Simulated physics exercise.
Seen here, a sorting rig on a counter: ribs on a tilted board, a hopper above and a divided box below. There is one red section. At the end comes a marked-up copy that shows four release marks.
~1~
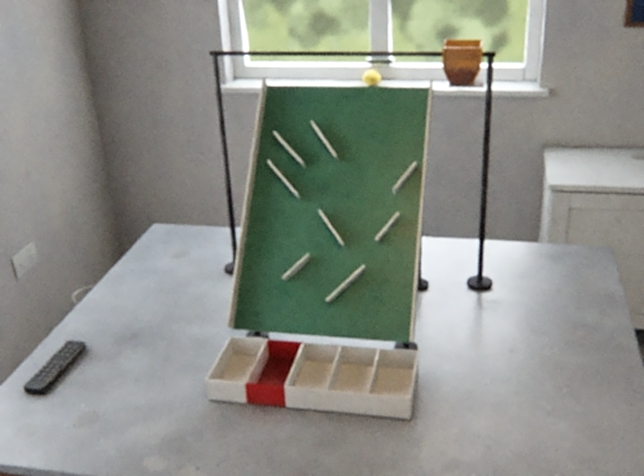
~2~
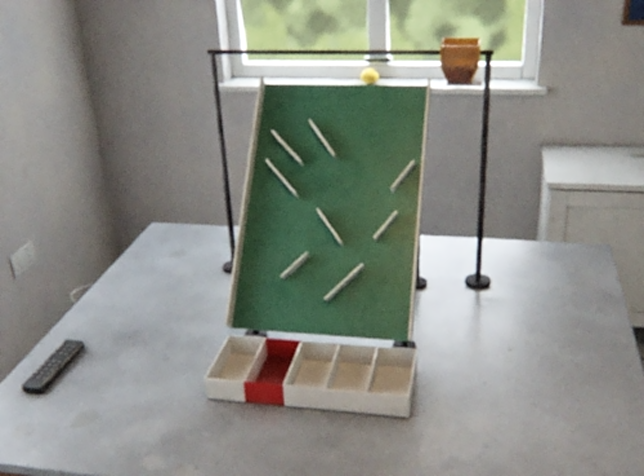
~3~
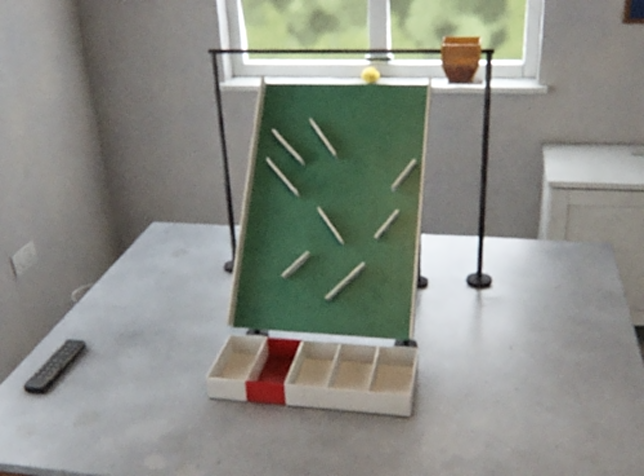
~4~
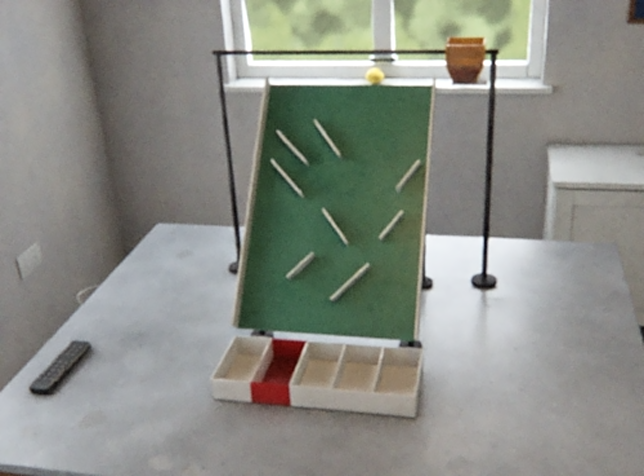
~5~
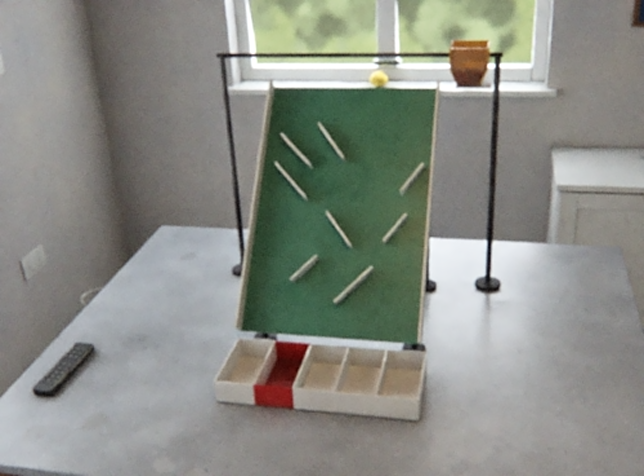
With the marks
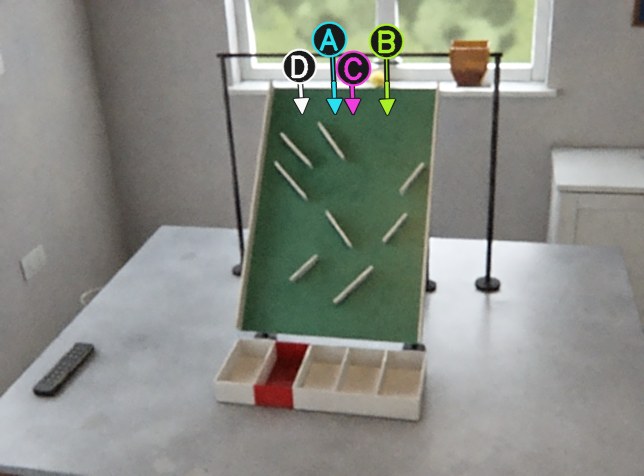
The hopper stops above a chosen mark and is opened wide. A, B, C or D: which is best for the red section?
Use mark B.
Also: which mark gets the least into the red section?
D.
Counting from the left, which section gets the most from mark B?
The second from the left.
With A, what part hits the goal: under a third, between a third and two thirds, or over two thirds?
Between a third and two thirds.
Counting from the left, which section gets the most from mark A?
The second.
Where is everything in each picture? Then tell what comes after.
The first frame shows hopper at (462, 74), clay pellets, door shut.
The second frame shows ribs (272, 130) to (301, 161), (309, 119) to (334, 154), (266, 159) to (296, 193).
The third frame shows ribs (392, 187) to (415, 159), (318, 207) to (342, 241), (375, 237) to (398, 210).
The fourth frame shows ribs (287, 277) to (313, 252), (331, 299) to (369, 264).
The fifth frame shows red section at (274, 395), number 2 of 5 from the left.
On the marked copy, mark A meets the board at (334, 108); mark B meets the board at (387, 109); mark C meets the board at (352, 108); mark D meets the board at (301, 108).
Choosing A, about half in the red section, about half in other sections.
Choosing B, most in the red section, about a quarter in other sections.
Choosing C, about half in the red section, about half in other sections.
Choosing D, about a quarter in the red section, most in other sections.
